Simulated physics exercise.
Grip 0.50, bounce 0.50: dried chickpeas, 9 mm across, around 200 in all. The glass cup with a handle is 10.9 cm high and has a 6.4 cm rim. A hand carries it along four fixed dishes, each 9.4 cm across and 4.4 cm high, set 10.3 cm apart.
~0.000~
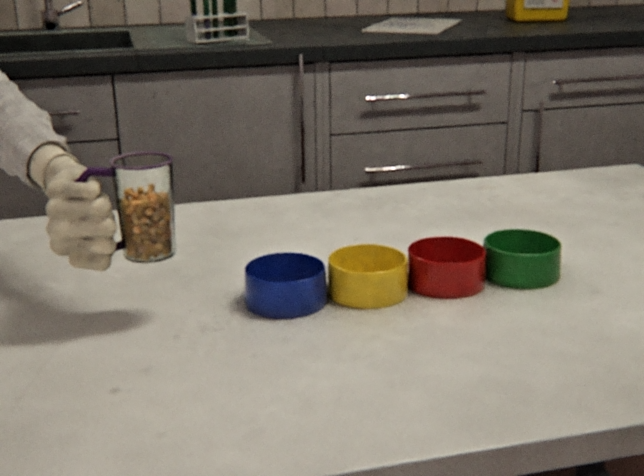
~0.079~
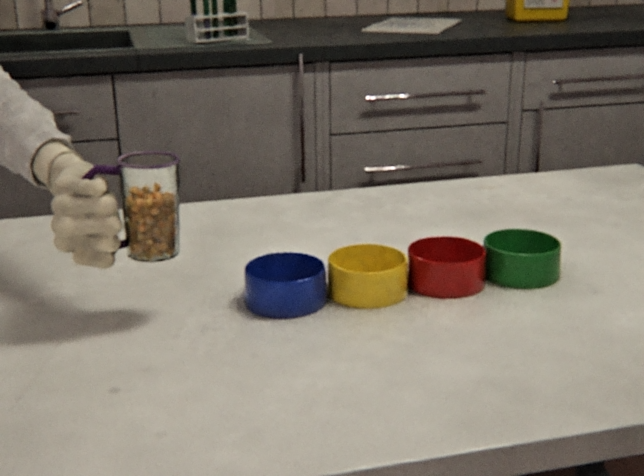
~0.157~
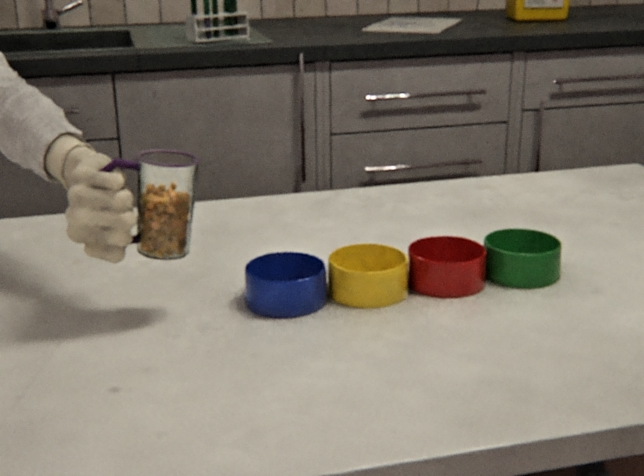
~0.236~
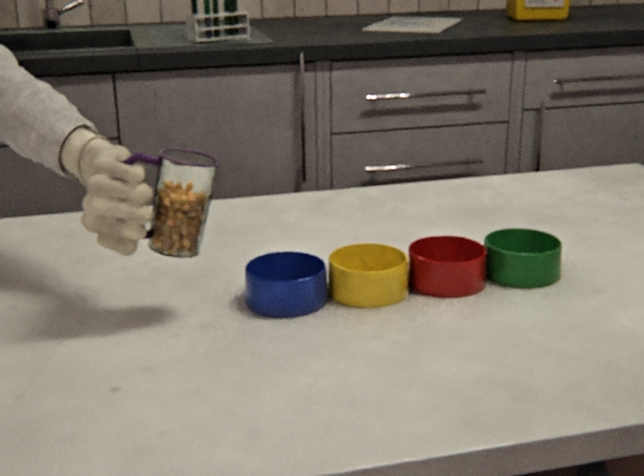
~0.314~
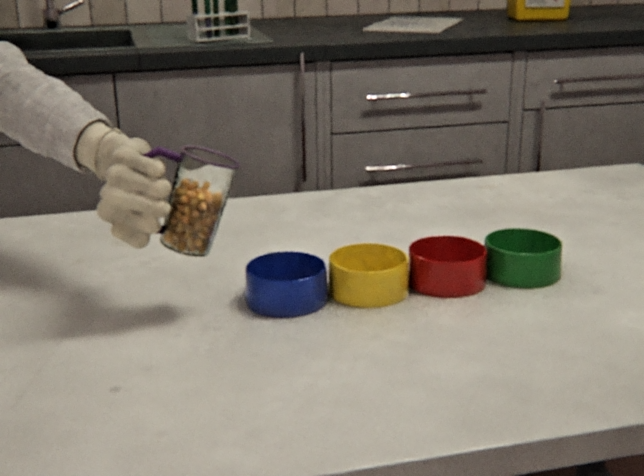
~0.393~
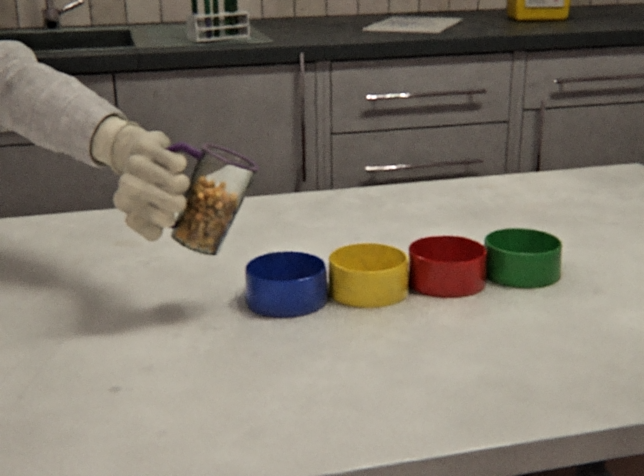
A gloved hand holding a glass cup of dried chickpeas moves a short way right above a pale table, gradually tilting the cup rightward, while four dishes, blue, yellow, red and green, stay still in a row.
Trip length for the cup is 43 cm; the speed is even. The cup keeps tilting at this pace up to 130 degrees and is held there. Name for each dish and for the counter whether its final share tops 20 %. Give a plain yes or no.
Red dish - no, blue dish - no, green dish - yes, yellow dish - no, counter - no.
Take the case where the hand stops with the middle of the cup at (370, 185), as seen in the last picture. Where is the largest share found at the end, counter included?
Result: Biggest portion at red.
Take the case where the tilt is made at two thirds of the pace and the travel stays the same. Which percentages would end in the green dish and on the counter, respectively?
That gives green 100 with 0 for the counter.
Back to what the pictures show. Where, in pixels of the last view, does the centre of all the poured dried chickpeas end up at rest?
Est. centre at rest: (525, 261) px.
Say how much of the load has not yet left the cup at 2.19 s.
It comes out close to 0 per cent.
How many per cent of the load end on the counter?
Some 10 in a hundred.
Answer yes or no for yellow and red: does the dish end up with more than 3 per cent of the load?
Well, yellow gets a cross and red gets a tick.
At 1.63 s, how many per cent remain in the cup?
Somewhere near 80 per cent of the load.
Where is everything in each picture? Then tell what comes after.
Cup at (146, 208), tilt 0 degrees, lip at (171, 158), moved 0.0 cm; middle of the pieces at (147, 228); blue dish at (285, 267); yellow dish at (368, 259); red dish at (447, 250); green dish at (522, 242), in the first picture.
Cup at (151, 207), tilt 2 degrees, lip at (178, 159), moved 0.6 cm; middle of the pieces at (152, 227), in the second picture.
Cup at (166, 205), tilt 7 degrees, lip at (197, 160), moved 2.2 cm; middle of the pieces at (164, 225), in the third picture.
Cup at (182, 203), tilt 13 degrees, lip at (218, 162), moved 3.9 cm; middle of the pieces at (178, 223), in the fourth picture.
Cup at (197, 202), tilt 19 degrees, lip at (238, 164), moved 5.7 cm; middle of the pieces at (191, 221), in the fifth picture.
Cup at (213, 201), tilt 25 degrees, lip at (257, 167), moved 7.4 cm; middle of the pieces at (205, 219); blue dish at (286, 266); yellow dish at (368, 258); red dish at (447, 249); green dish at (523, 241). The cup turns about 75 degrees a second and travels 22 cm a second, in the sixth picture.
After 1.13 s, tilt 81 degrees; cup holds 100 %.
After 1.63 s, tilt 119 degrees; cup holds 80 %, red 15 %.
Then, at 2.19 s, tilt 130 degrees; cup holds 0 %, red 10 %, green 80 %.
By 2.5 s all is still; red 10 %, blue 0 %, green 80 %, yellow 0 %, counter 10 %.
